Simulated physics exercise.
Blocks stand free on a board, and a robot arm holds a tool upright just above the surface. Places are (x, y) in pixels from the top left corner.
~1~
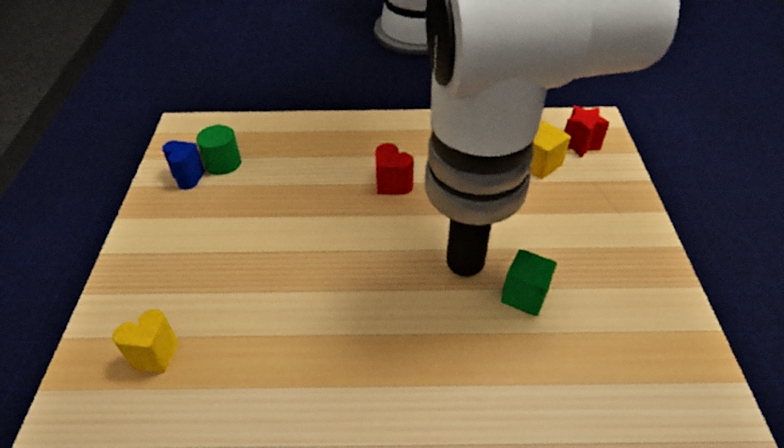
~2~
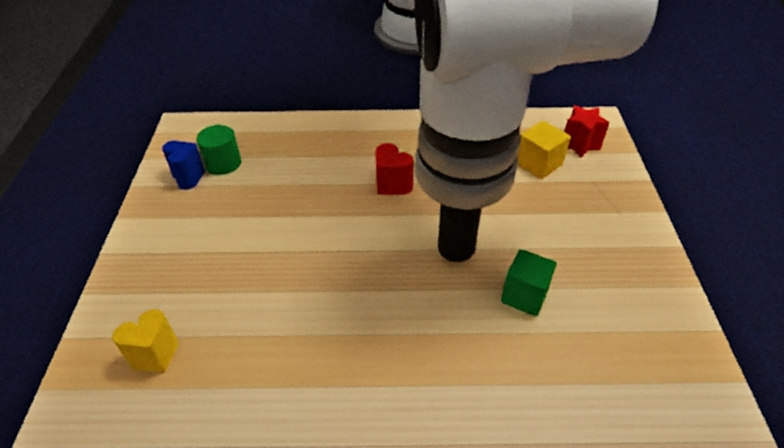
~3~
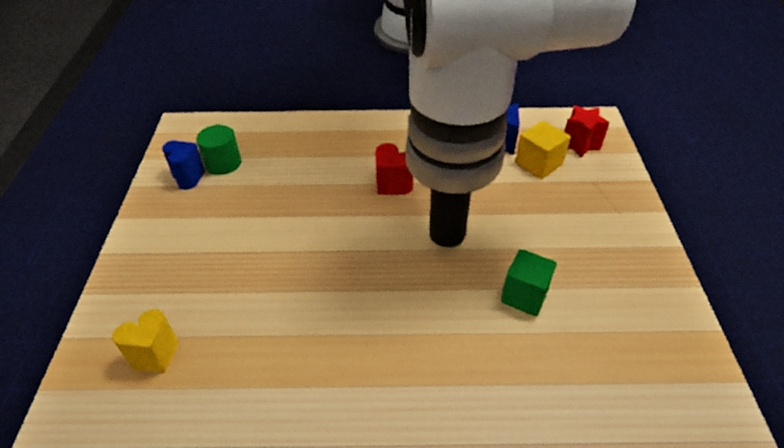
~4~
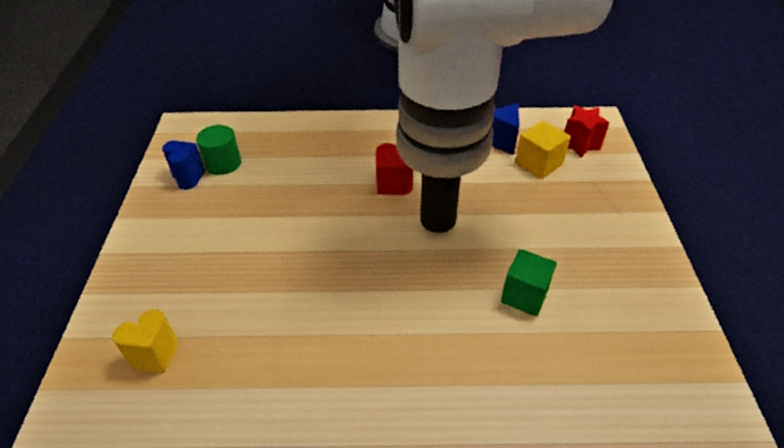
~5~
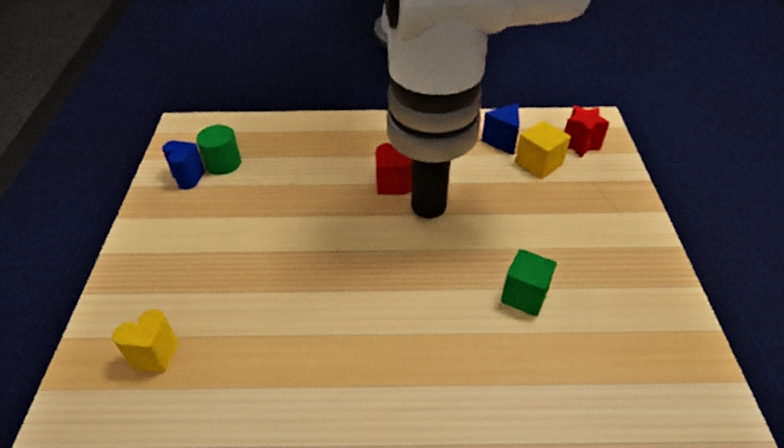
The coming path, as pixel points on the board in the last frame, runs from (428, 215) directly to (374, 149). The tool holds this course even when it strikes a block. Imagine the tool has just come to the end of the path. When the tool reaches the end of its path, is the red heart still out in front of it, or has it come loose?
Slid off.
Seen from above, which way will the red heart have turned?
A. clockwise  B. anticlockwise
The one that fits is B, anticlockwise.
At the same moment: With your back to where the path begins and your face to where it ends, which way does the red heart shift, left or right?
Answer: Leftward.
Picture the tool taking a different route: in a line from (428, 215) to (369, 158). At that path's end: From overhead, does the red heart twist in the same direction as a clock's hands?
No, it doesn't check out.
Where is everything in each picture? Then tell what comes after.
In the first picture, tool tip at (465, 263); block tops, red heart at (392, 156).
In the second picture, tool at (456, 249); blocks unchanged.
In the third picture, tool at (447, 235); blocks unchanged.
In the fourth picture, tool at (438, 221); blocks unchanged.
In the fifth picture, tool at (429, 207); red heart at (392, 156).
What follows on the original path. One third of the way, tool at (409, 183); red heart at (379, 147), turned 15° anticlockwise.
Two thirds of the way, tool at (390, 161); red heart at (358, 136), turned 65° anticlockwise.
At the end, tool at (374, 141); red heart at (343, 130), turned 110° anticlockwise.
